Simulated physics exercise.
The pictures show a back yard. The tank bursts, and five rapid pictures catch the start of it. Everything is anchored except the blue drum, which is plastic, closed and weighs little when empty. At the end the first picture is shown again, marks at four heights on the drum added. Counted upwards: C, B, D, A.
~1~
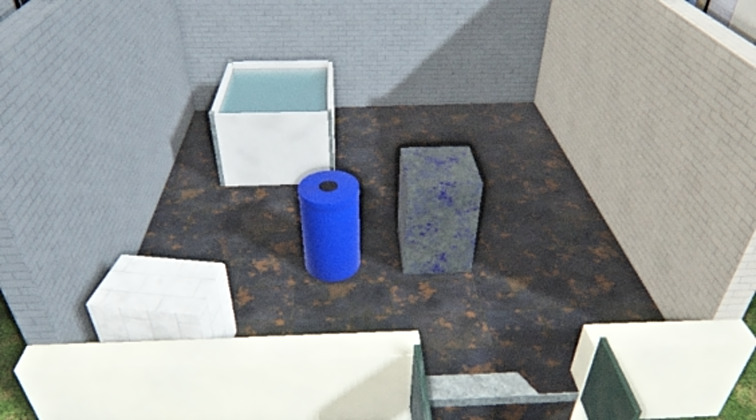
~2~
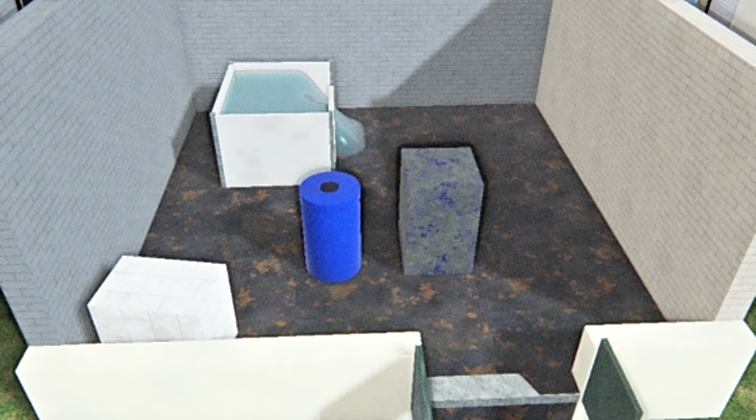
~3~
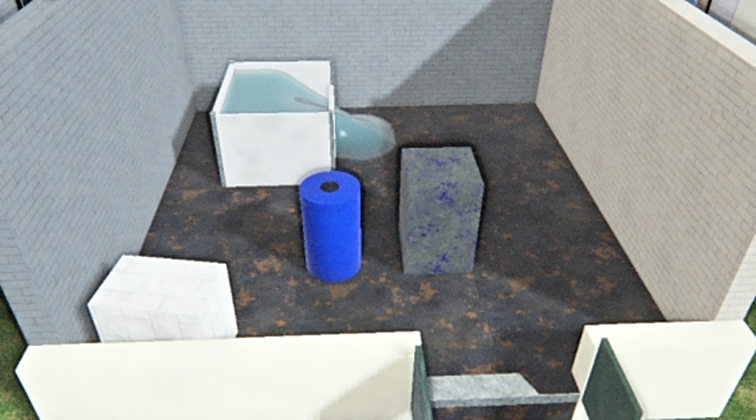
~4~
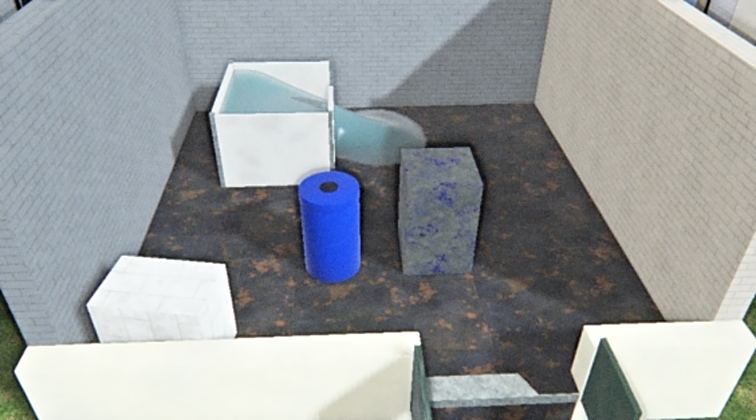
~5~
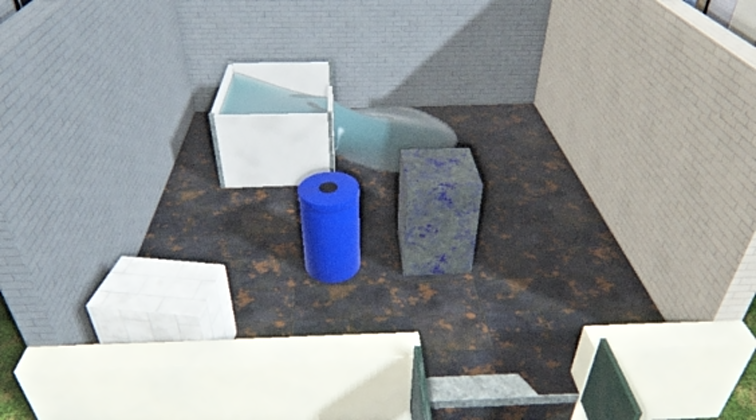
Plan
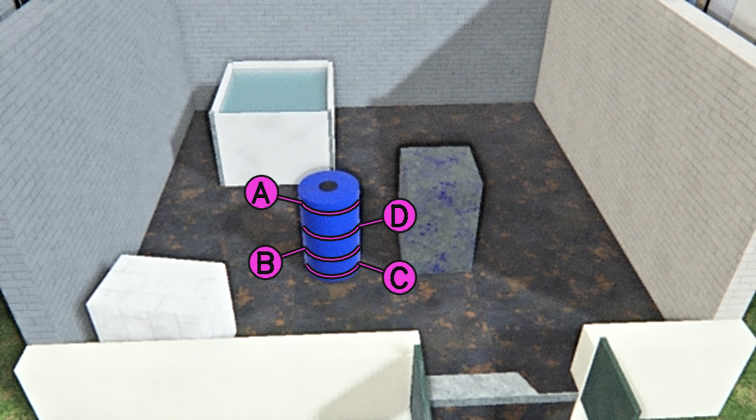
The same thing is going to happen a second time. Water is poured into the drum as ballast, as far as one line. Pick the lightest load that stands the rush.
It is C.
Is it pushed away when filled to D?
No, not at all.
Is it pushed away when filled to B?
No, that is safe.
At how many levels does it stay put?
All of the four.
On the marked copy, A at (330, 213); B at (332, 259); C at (333, 276); D at (331, 238); from the bottom up C, B, D, A.
With A, it does not move.
With B, it does not move.
With C, it does not move.
With D, it does not move.
